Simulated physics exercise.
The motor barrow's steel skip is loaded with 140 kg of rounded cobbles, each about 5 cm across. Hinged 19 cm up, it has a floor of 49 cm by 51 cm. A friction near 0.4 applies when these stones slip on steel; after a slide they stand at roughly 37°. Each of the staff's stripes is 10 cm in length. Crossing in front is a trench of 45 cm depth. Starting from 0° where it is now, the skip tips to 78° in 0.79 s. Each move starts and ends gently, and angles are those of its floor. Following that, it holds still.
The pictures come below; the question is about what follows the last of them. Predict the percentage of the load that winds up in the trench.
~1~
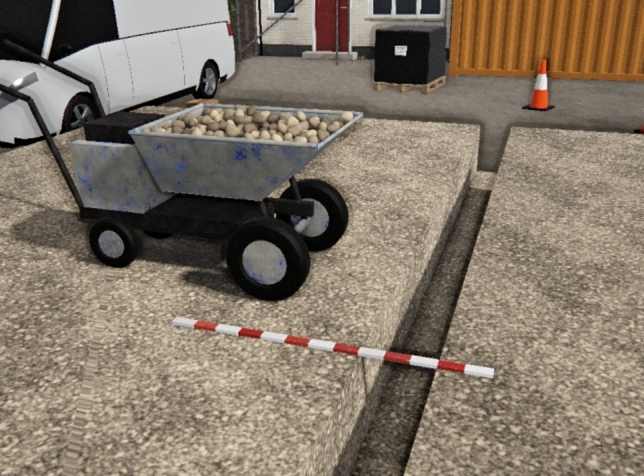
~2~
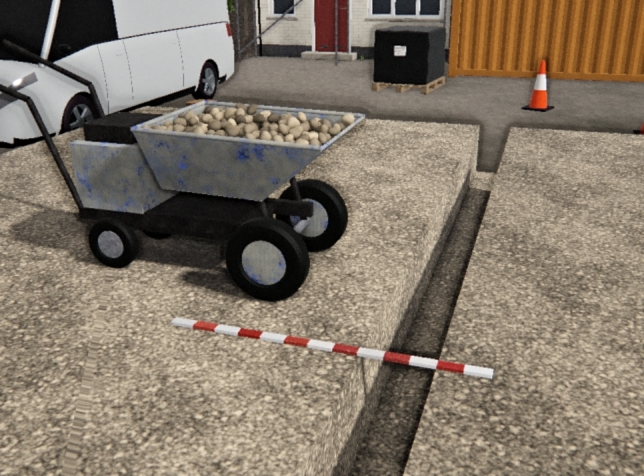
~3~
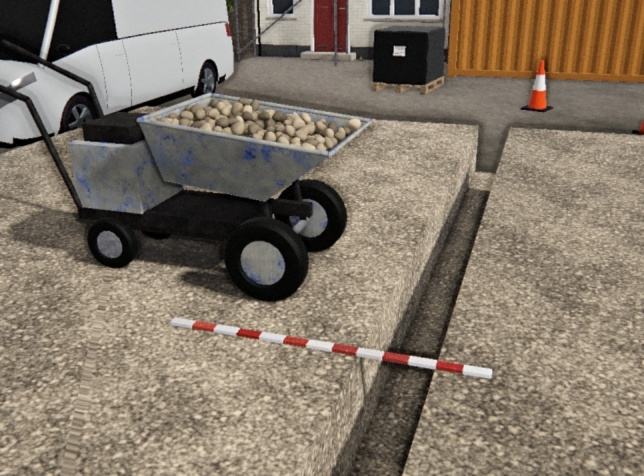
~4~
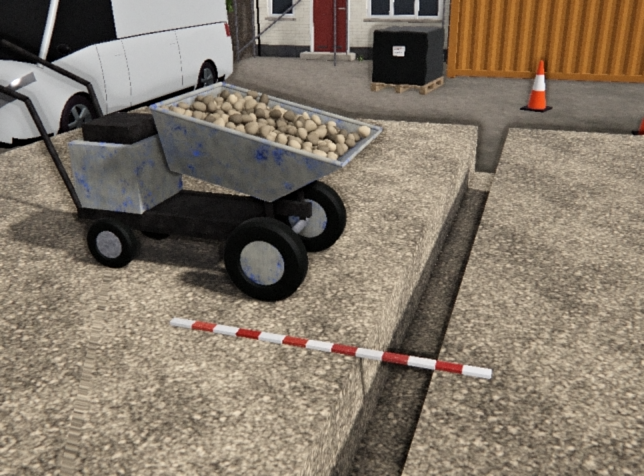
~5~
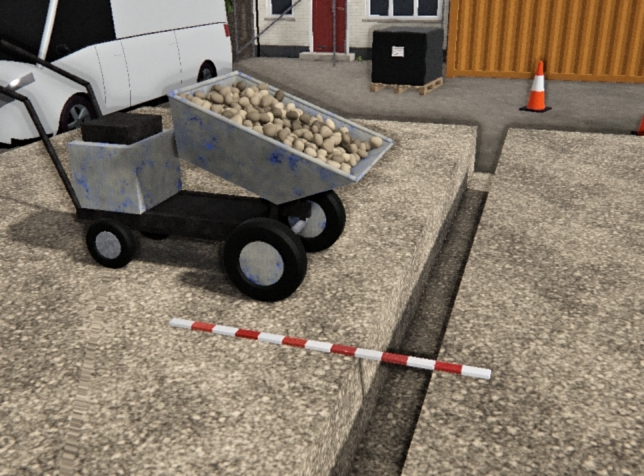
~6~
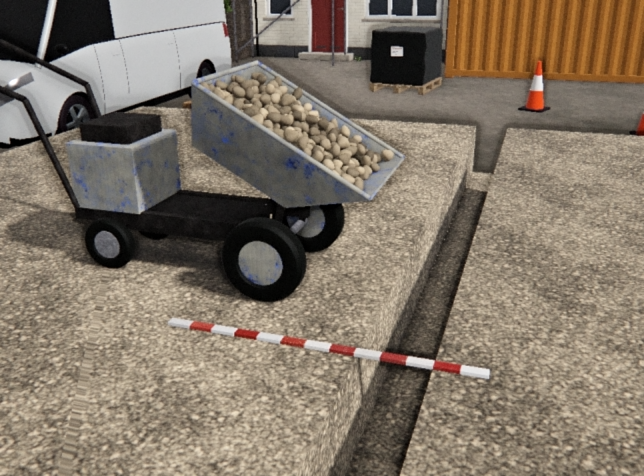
My prediction is about 73 per cent.
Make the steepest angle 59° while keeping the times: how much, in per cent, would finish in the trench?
Share in trench: Approx. 55%.
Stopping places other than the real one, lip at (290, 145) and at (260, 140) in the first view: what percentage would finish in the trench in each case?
From the first spot near 85, from the second near 60 per cent.
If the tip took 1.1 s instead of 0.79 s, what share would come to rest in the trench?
In that case, around 75%.
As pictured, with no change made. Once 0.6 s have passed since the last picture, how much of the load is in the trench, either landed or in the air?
Close to 45 per cent has got there by then.
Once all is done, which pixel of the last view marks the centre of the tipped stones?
I'd point to around (434, 354).
Then, 0.3 s after the last picture the floor is at 66°, 99 % in the skip, 1 % in the trench; the foremost stones are at (421, 253).
Then, 0.6 s after the last picture the floor is at 78°, 35 % in the skip, 46 % in the trench, 19 % past the trench; the foremost stones are at (526, 301).
Then, 0.9 s after the last picture the floor is at 78°, 0 % in the skip, 72 % in the trench, 27 % past the trench; the foremost stones are past the picture's edge.
Then, 2.9 s after the last picture the floor is at 78°, 0 % in the skip, 73 % in the trench, 27 % past the trench; the foremost stones are past the picture's edge.
